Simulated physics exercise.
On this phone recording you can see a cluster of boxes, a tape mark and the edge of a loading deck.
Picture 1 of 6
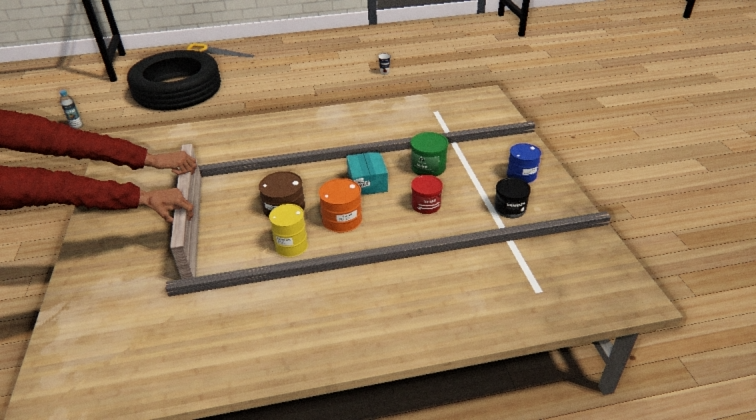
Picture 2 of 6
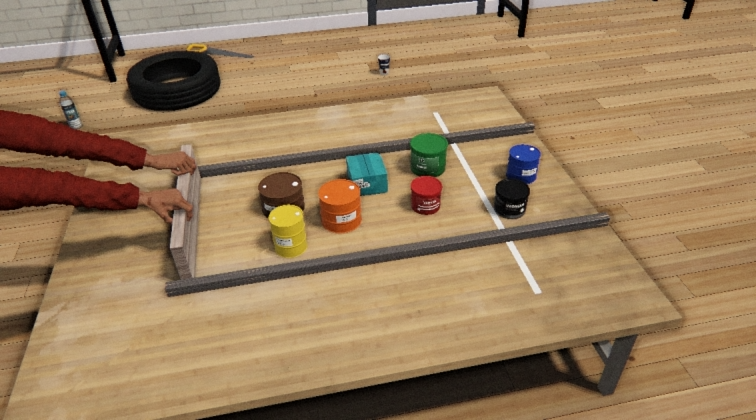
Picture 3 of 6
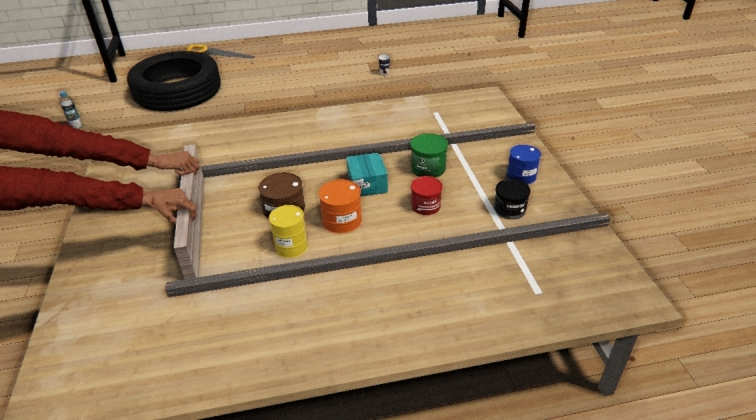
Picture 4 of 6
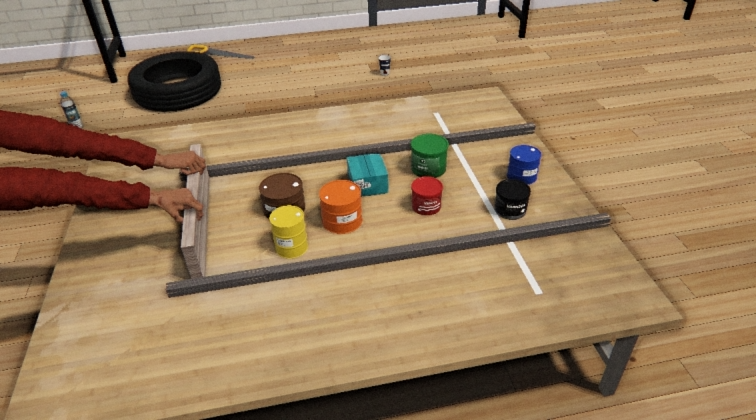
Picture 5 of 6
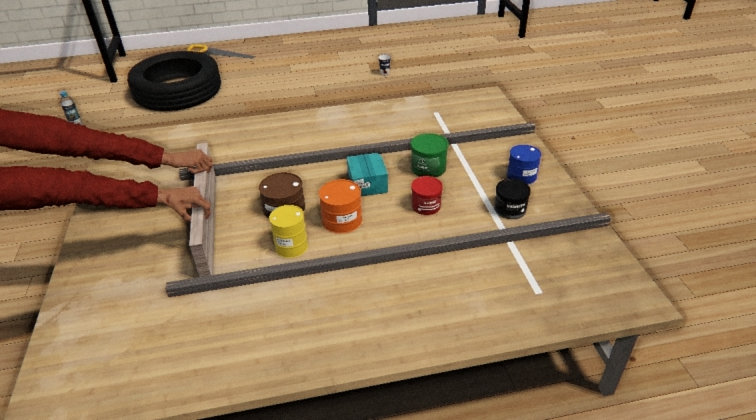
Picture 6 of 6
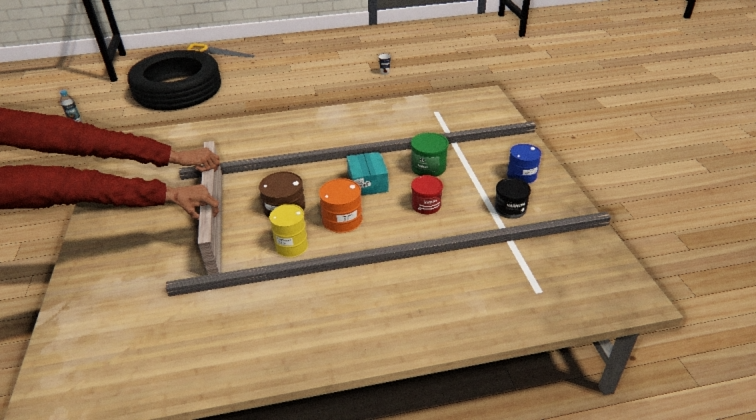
A wooden plank, held upright by two hands in red sleeves, slid slightly to the right between two dark rails on a table, while the colorful cans and turquoise box ahead of it stayed still.
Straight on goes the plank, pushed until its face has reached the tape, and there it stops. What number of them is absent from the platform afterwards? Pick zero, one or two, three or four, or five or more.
Zero of them.
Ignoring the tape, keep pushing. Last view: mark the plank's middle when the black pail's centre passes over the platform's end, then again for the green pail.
The middle is at (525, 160) when it's the black pail, and at (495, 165) when it's the green pail.
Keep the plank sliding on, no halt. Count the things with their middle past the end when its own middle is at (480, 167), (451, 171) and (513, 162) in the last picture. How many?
Taking the three positions in turn, the counts come to 0, 0 and 2.
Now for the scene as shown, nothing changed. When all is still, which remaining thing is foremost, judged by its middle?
Green pail.
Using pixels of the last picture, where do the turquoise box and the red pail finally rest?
The turquoise box finishes at (512, 150); the red pail finishes at (528, 176).
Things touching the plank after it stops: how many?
That would be 3 of them.
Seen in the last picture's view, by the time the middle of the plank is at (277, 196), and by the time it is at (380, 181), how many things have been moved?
The counts are 2 and 6.
Early on, none off yet; blue canister at rest near (524, 164); black pail at rest near (512, 199); green pail at rest near (429, 155).
A while later, none off yet; blue canister at rest near (524, 164); black pail at rest near (512, 199); green pail travelled about its own width near (460, 144).
Finally, the number that fall off is zero.
